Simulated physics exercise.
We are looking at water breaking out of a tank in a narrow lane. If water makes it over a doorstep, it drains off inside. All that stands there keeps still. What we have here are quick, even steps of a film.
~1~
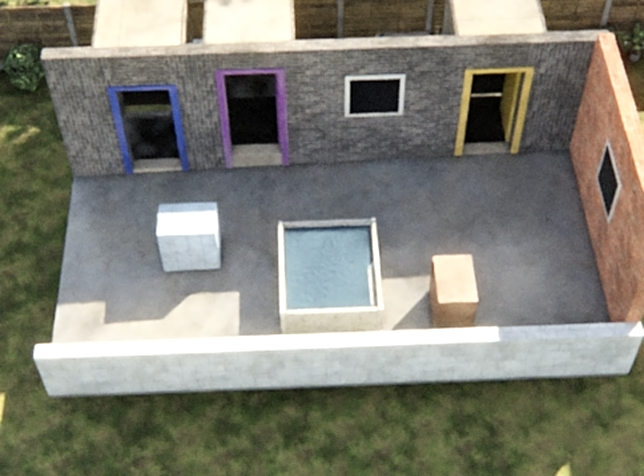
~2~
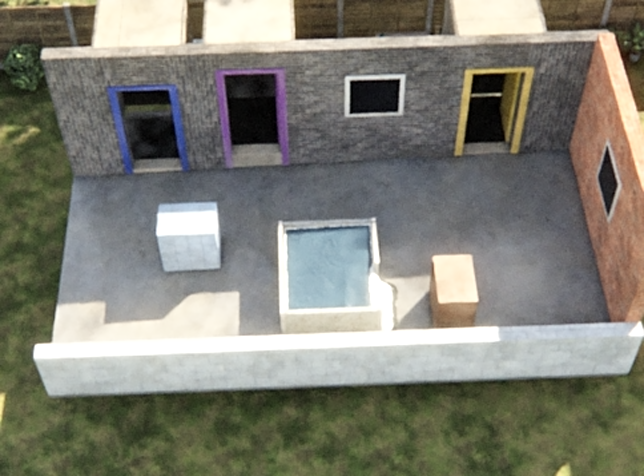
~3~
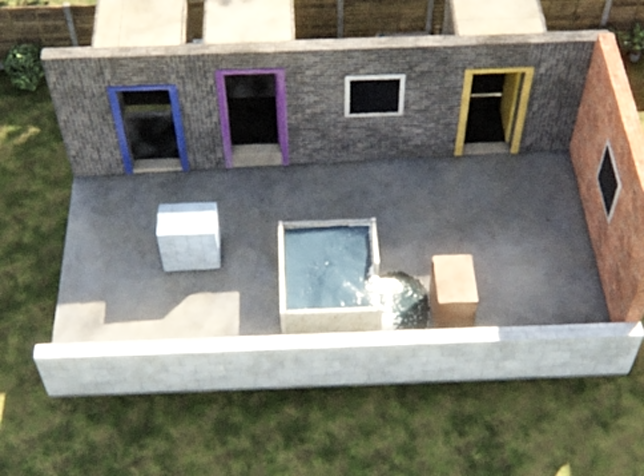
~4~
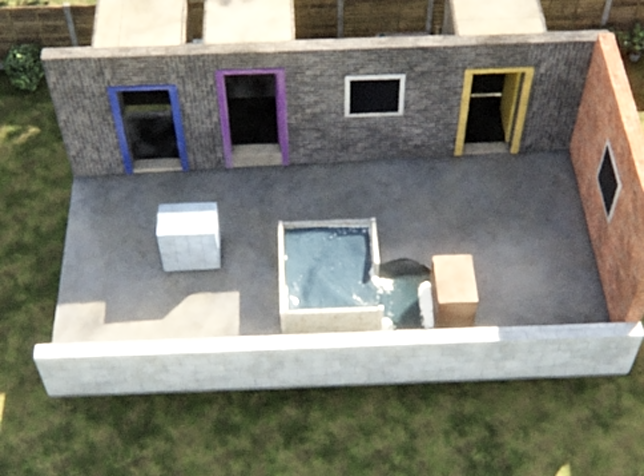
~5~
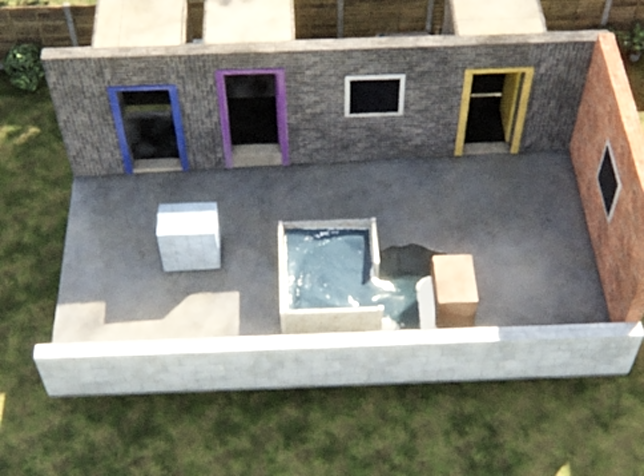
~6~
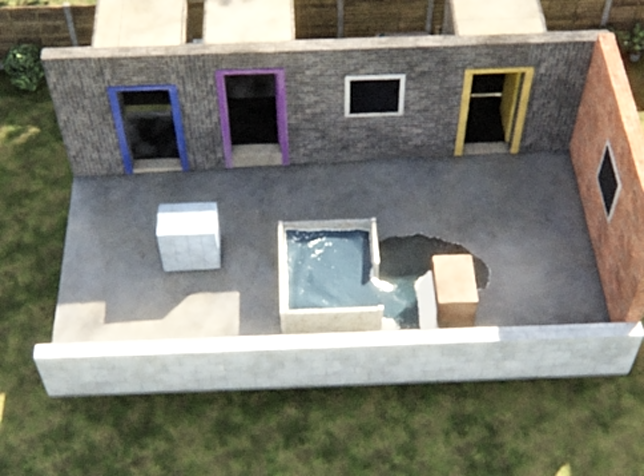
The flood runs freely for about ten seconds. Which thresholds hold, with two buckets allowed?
In order: The yellow door will receive over two buckets. The blue door will receive two buckets or fewer. The purple door will receive two buckets or fewer.
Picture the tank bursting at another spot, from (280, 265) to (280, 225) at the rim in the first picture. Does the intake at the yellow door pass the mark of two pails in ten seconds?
After that, yellow door falls short.
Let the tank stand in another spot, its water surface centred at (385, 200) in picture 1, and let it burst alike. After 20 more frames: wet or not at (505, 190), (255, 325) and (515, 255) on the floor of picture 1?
I'd say swamped for the first, still dry for the second and swamped for the third.
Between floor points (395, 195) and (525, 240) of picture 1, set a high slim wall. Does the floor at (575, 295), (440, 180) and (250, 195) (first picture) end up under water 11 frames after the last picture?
Listed order: Swamped, spared, spared.
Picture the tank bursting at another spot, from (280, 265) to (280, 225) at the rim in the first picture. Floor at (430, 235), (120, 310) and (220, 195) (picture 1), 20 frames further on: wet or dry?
Listed order gives left alone; sopping; sopping.
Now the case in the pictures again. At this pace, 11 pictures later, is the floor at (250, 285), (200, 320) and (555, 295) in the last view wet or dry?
First spot not wet, second not wet, third inundated.
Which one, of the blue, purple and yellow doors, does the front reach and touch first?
Answer: The yellow door.
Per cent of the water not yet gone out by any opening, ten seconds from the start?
That comes to around 72 in a hundred.
A moment on, water covers 20 % of the floor; the yellow door not reached, the blue door not reached, the purple door not reached.
Next, water covers 40 % of the floor; the yellow door wet at the sill, nothing in, the blue door not reached, the purple door not reached.
Then, water covers 60 % of the floor; the yellow door over two buckets in, the blue door not reached, the purple door wet at the sill, nothing in.
Later, water covers 75 % of the floor; the yellow door over two buckets in, the blue door wet at the sill, nothing in, the purple door wet at the sill, nothing in.
In the end, water covers 75 % of the floor; the yellow door over two buckets in, the blue door wet at the sill, nothing in, the purple door wet at the sill, nothing in.
